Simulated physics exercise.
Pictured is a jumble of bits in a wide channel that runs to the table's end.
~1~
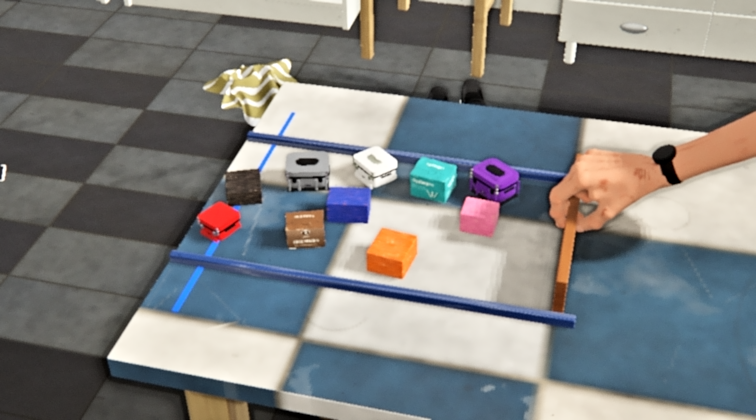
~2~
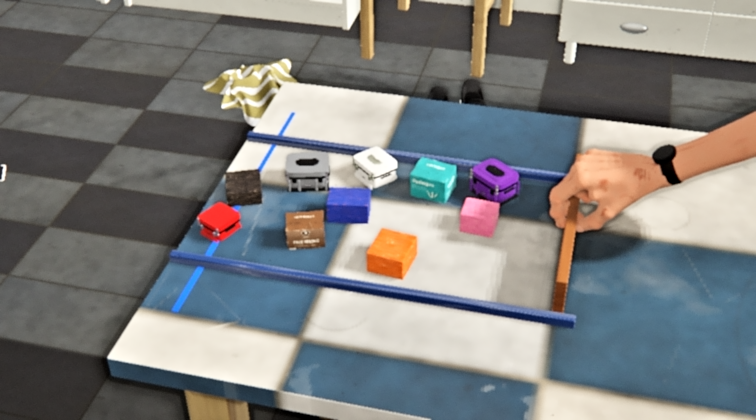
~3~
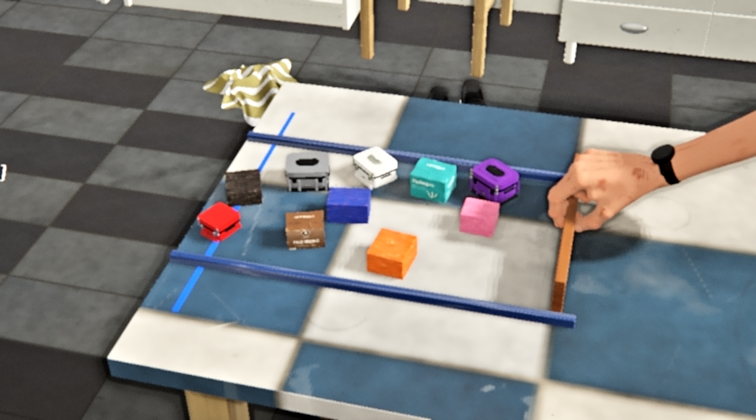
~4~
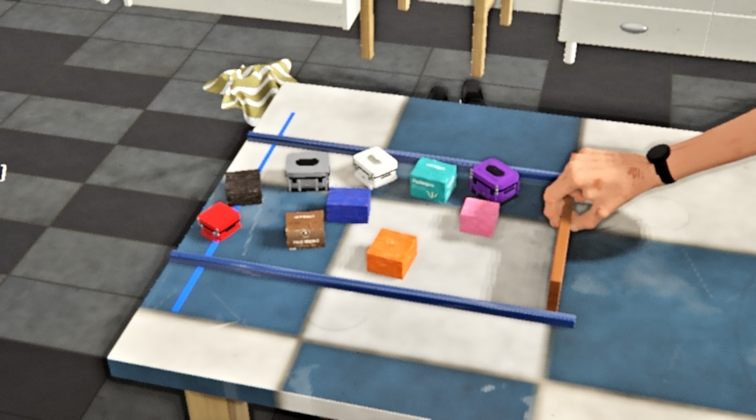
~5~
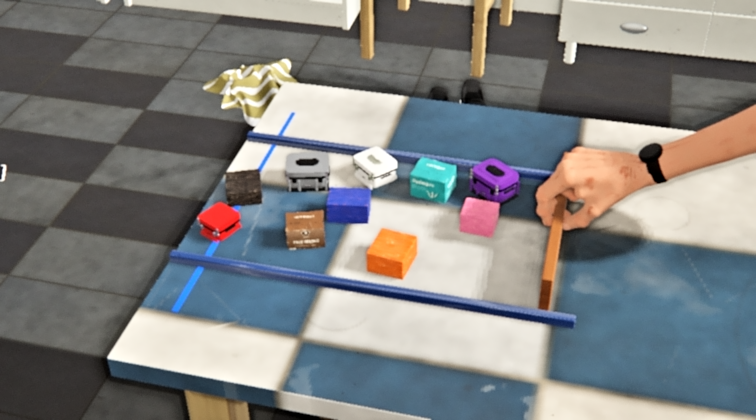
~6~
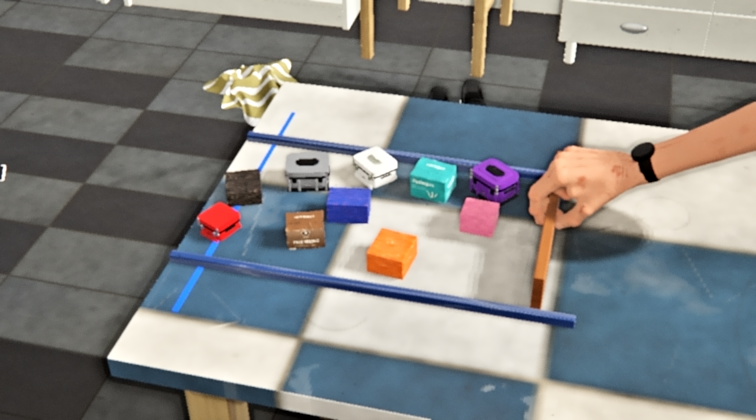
On a checkered tabletop, two blue rails flank a scatter of small colored boxes and cases, with a strip of blue tape at the left. A hand at the right grips an upright orange-brown board and slides it slightly leftward between the rails, while the boxes and cases stay still.
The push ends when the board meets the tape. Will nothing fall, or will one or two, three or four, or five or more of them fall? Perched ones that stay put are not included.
I expect five or more pieces to come off the table.
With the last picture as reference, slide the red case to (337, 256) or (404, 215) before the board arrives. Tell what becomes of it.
Taking them in order, it drops away and then it drops away.
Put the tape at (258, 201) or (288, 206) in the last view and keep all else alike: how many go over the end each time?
Down on the floor: 5 and 3.
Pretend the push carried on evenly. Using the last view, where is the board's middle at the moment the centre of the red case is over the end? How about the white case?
For the red case, about (295, 190); for the white case, about (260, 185).
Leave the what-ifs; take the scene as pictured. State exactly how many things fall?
7 in total.
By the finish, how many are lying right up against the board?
Looks like 3 of them, all told.
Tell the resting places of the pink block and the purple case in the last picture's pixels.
You'll find the pink block at roughly (230, 182) and the purple case at roughly (253, 143).
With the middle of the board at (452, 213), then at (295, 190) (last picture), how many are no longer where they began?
First position 4; second position 10.
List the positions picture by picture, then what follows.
Red case (220, 223); black block (244, 188); grey case (308, 171); board (570, 230); tape (242, 199), in the first frame.
Black block (244, 188); turquoise box (433, 181), in the second frame.
Grey case (308, 172); blue block (349, 206), in the third frame.
Red case (220, 224); orange block (392, 253), in the fourth frame.
Black block (244, 188); board (557, 228), in the fifth frame.
Red case (220, 224); black block (244, 188); grey case (308, 172); board (549, 227); tape (242, 199), in the sixth frame.
A little later, none off yet; red case at rest near (220, 224); black block at rest near (244, 188); grey case moving near (305, 172).
When it is over, the number that fall off is five or more; down, turquoise box, white case, blue block, brown box, grey case, black block and red case.
